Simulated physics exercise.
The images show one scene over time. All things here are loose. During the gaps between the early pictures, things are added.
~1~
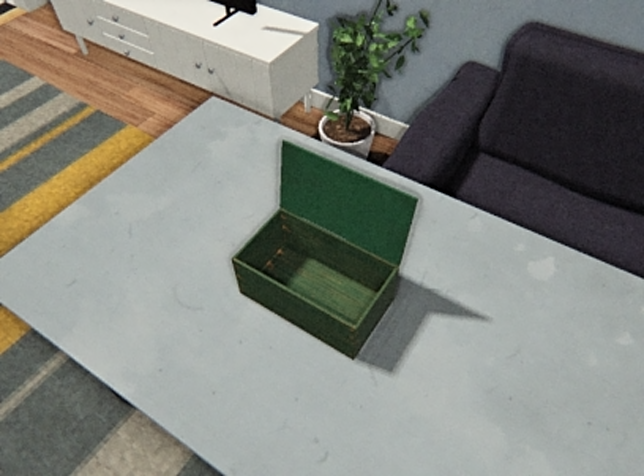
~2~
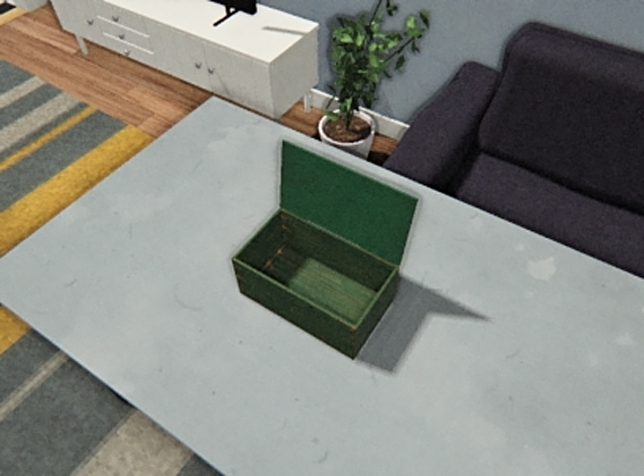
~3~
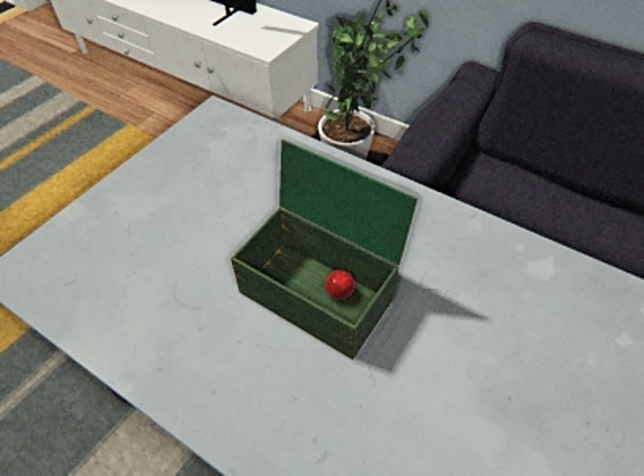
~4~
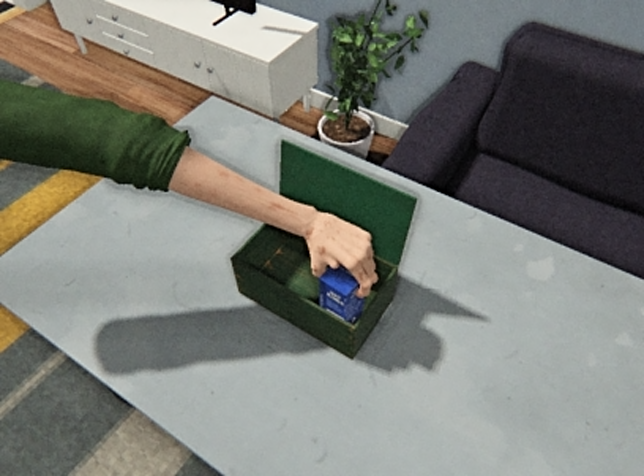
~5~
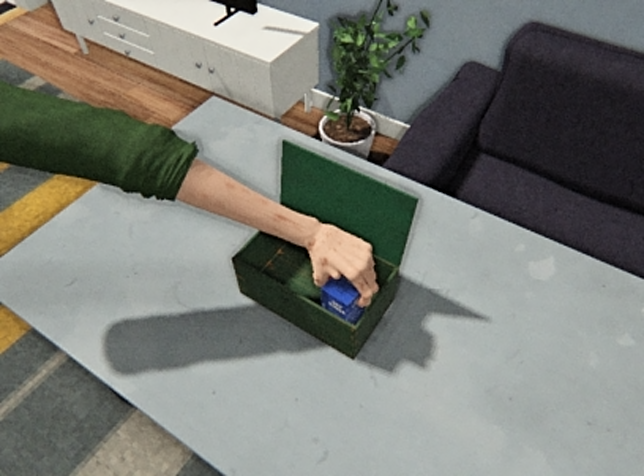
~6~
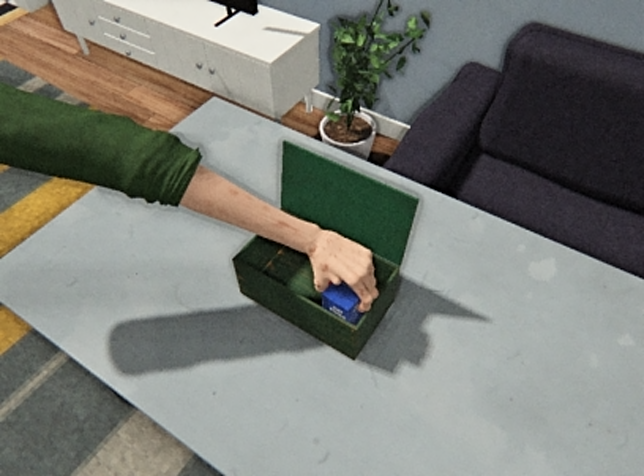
In this clip, an open green box sits empty on a pale table, then a red apple appears inside it. A hand in a green sleeve reaches in from the left and lowers a blue carton into the box.
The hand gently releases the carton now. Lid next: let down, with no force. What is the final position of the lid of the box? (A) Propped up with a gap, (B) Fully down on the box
Option A: Propped up with a gap.
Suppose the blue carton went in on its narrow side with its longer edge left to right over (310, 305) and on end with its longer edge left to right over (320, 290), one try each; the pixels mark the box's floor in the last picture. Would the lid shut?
On the first try the lid comes fully down; on the second it comes fully down.
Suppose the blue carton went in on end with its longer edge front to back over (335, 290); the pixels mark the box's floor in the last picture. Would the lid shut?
Note: It lowers fully.
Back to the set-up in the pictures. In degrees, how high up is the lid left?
About 16°.
Then, 1.30 s past the last view, lid 79° above the rim.
Then, 1.70 s past the last view, lid 47° above the rim.
Then, 2.80 s past the last view, lid 17° above the rim.
Finally, lid 17° above the rim; both still in place. Final places as the last picture's camera would see them, blue carton near (344, 311).
